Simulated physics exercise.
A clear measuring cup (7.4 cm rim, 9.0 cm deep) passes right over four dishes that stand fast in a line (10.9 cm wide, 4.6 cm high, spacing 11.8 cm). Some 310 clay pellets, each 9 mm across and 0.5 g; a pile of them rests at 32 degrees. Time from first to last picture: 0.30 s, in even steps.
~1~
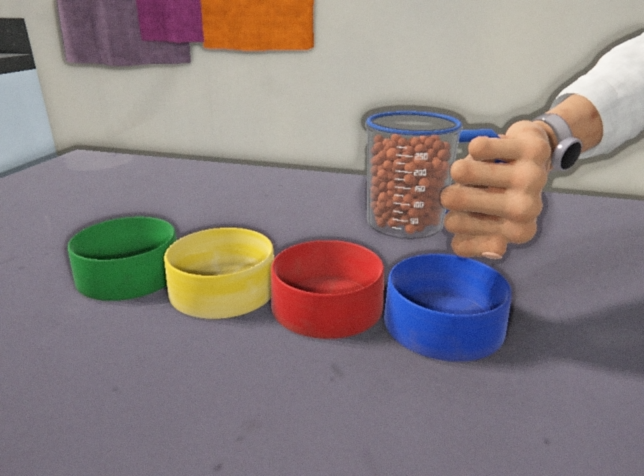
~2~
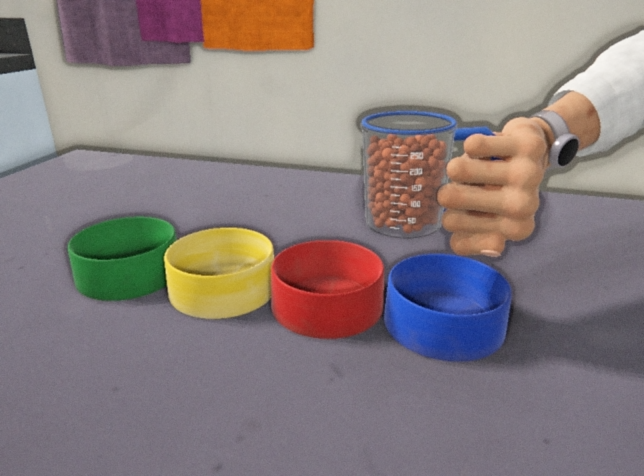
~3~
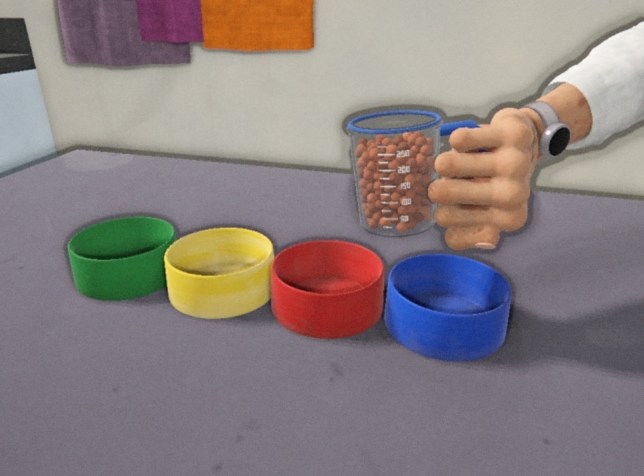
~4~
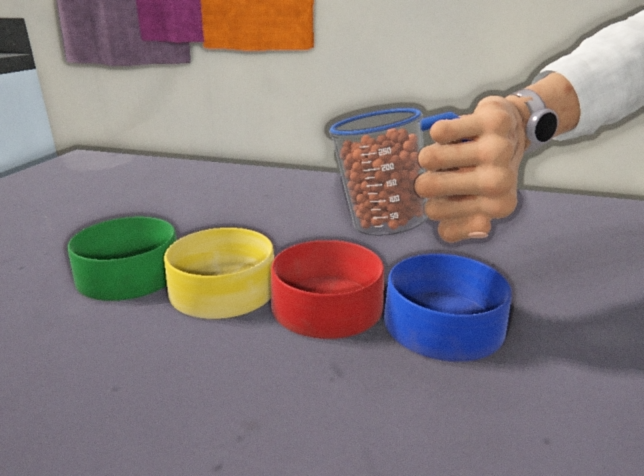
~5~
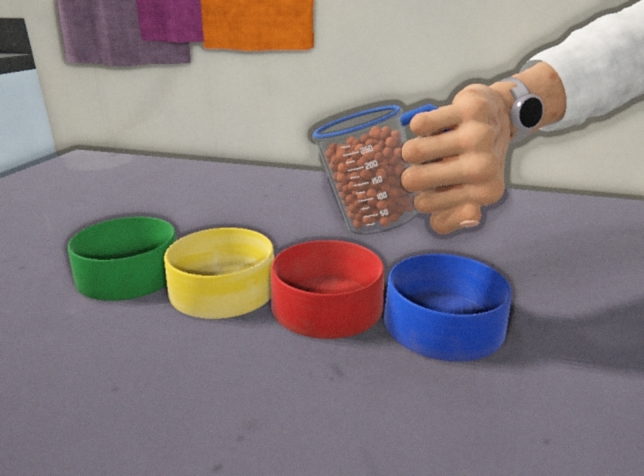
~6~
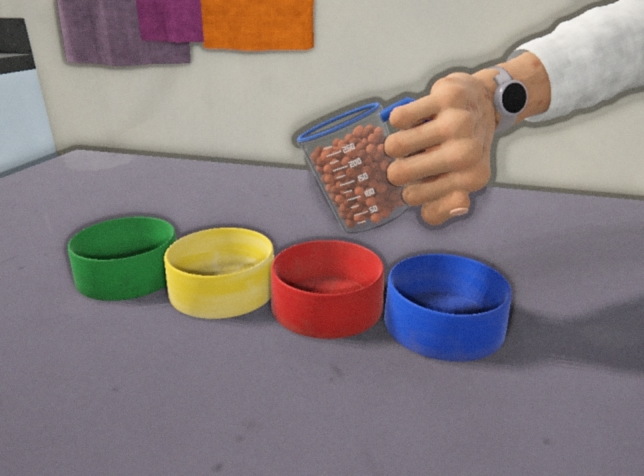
A hand held a clear measuring cup of small reddish-brown pellets behind a row of green, yellow, red and blue dishes, then moved it a short way left while tilting it gradually leftward.
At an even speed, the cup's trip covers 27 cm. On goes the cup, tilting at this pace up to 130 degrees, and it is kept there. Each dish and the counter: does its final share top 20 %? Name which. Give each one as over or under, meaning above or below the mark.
Red: Under, blue: Under, green: Over, yellow: Under, counter: Under.
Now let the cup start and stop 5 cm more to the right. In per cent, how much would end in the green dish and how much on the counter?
Then the green dish would get 40 and the counter 20.
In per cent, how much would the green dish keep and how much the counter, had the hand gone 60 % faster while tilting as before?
Shares: Green 90, counter 10.
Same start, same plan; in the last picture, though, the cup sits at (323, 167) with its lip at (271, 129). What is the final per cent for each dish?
Kept per dish: Red = 0, blue = 0, green = 100, yellow = 0.
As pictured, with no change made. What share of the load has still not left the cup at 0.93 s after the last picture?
Around 65 in a hundred.
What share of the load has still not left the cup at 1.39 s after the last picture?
It comes out close to 0 per cent.
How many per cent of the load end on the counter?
I'd put it near 0 per cent.
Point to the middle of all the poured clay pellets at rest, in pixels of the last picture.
About (120, 255).
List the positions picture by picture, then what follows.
In the first frame, cup at (409, 175), tilt 0 degrees, lip at (369, 120), moved 0.0 cm; middle of the pieces at (411, 185); blue dish at (449, 282); red dish at (328, 266); yellow dish at (220, 251); green dish at (123, 237).
In the second frame, cup at (406, 174), tilt 2 degrees, lip at (365, 121), moved 0.3 cm; middle of the pieces at (408, 184).
In the third frame, cup at (396, 174), tilt 6 degrees, lip at (351, 124), moved 1.1 cm; middle of the pieces at (399, 183).
In the fourth frame, cup at (383, 172), tilt 12 degrees, lip at (333, 128), moved 2.3 cm; middle of the pieces at (387, 182).
In the fifth frame, cup at (370, 171), tilt 18 degrees, lip at (317, 132), moved 3.4 cm; middle of the pieces at (374, 180).
In the sixth frame, cup at (358, 170), tilt 24 degrees, lip at (301, 137), moved 4.6 cm; middle of the pieces at (363, 178); blue dish at (449, 282); red dish at (328, 266); yellow dish at (220, 251); green dish at (123, 237).
Then, 0.56 s after the last picture, tilt 81 degrees; cup holds 100 %.
Then, 0.93 s after the last picture, tilt 119 degrees; cup holds 65 %, green 25 %.
Then, 1.39 s after the last picture, tilt 130 degrees; cup holds 0 %, green 95 %.
In the end, red 0 %, blue 0 %, green 95 %, yellow 0 %, counter 0 %.
